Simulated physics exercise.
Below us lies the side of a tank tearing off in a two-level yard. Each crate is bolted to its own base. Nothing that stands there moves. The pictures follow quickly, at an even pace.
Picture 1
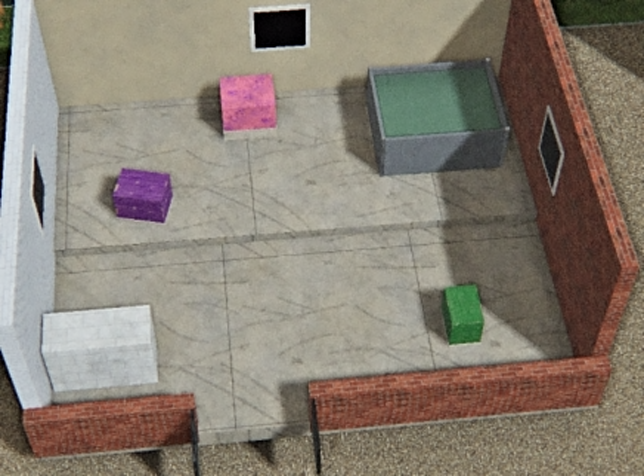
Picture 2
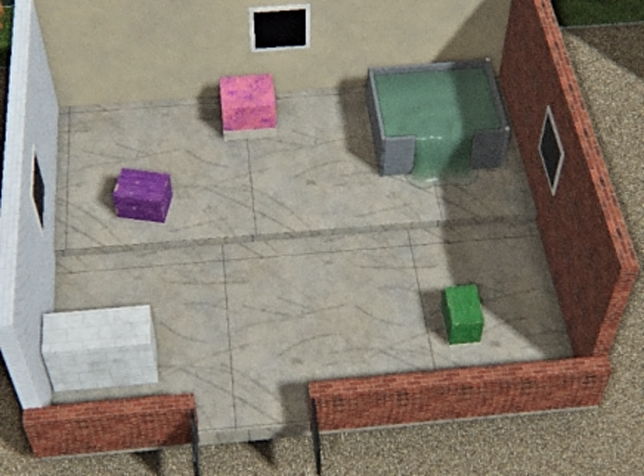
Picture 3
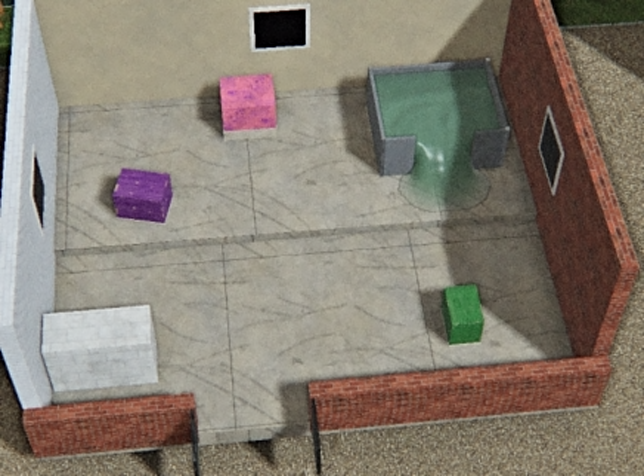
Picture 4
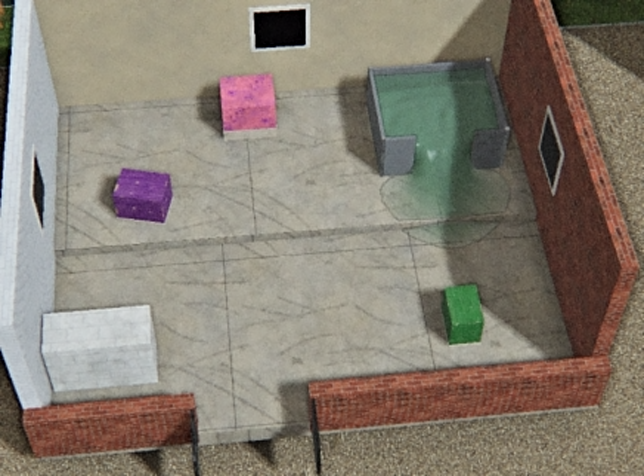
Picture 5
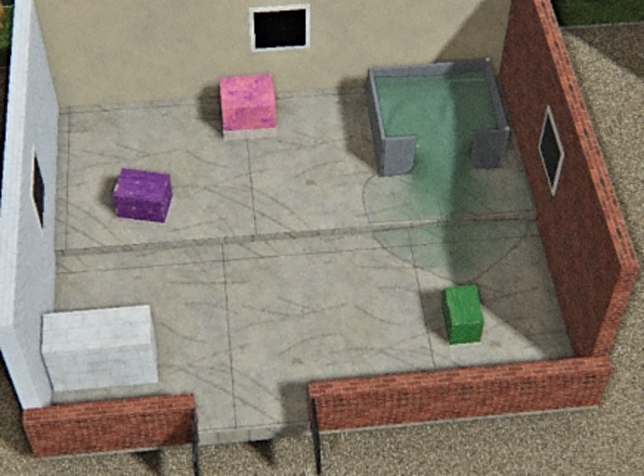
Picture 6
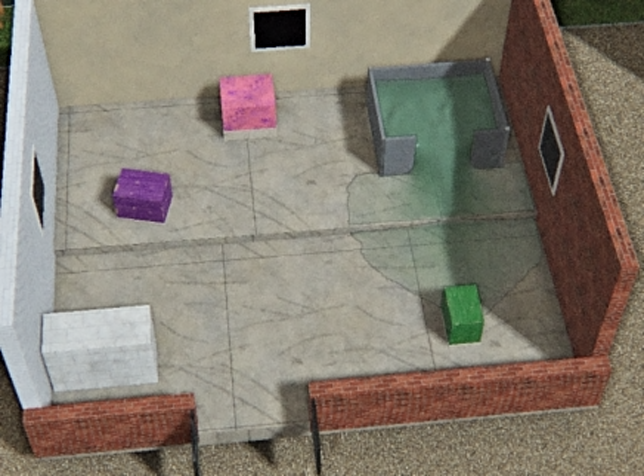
Greenish water burst through a gap in the front of the gray tank and fanned out across the upper floor, then spread over the lower level toward the green block.
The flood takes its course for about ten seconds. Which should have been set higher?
One by one: The pink crate stays dry; the green crate gets wet; the purple crate stays dry.
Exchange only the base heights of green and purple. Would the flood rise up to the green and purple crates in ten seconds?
Green crate is soaked, purple crate remains dry.
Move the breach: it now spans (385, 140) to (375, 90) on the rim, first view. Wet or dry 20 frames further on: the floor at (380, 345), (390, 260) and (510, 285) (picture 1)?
In turn: Clear, not flooded, clear.
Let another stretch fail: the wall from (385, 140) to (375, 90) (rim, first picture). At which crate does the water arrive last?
I say the crate marked green.
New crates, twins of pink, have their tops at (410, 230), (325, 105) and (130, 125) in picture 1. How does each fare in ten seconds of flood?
One after the other: Is wetted, escapes it, remains dry.
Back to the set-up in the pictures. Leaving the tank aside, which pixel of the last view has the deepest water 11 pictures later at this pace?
Close to (558, 386).
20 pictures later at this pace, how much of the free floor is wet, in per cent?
Close to 45 %.
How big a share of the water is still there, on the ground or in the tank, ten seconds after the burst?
Near 90 in a hundred.
A moment on, water covers 30 % of the floor; the pink crate not reached, the green crate water round its plinth, the purple crate not reached.
Next, water covers 40 % of the floor; the pink crate not reached, the green crate water round its plinth, the purple crate not reached.
Then, water covers 45 % of the floor; the pink crate not reached, the green crate water round its plinth, the purple crate not reached.
Later, water covers 60 % of the floor; the pink crate not reached, the green crate water round its plinth, the purple crate not reached.
In the end, water covers 60 % of the floor; the pink crate stayed above the water, the green crate was topped, the purple crate stayed above the water.
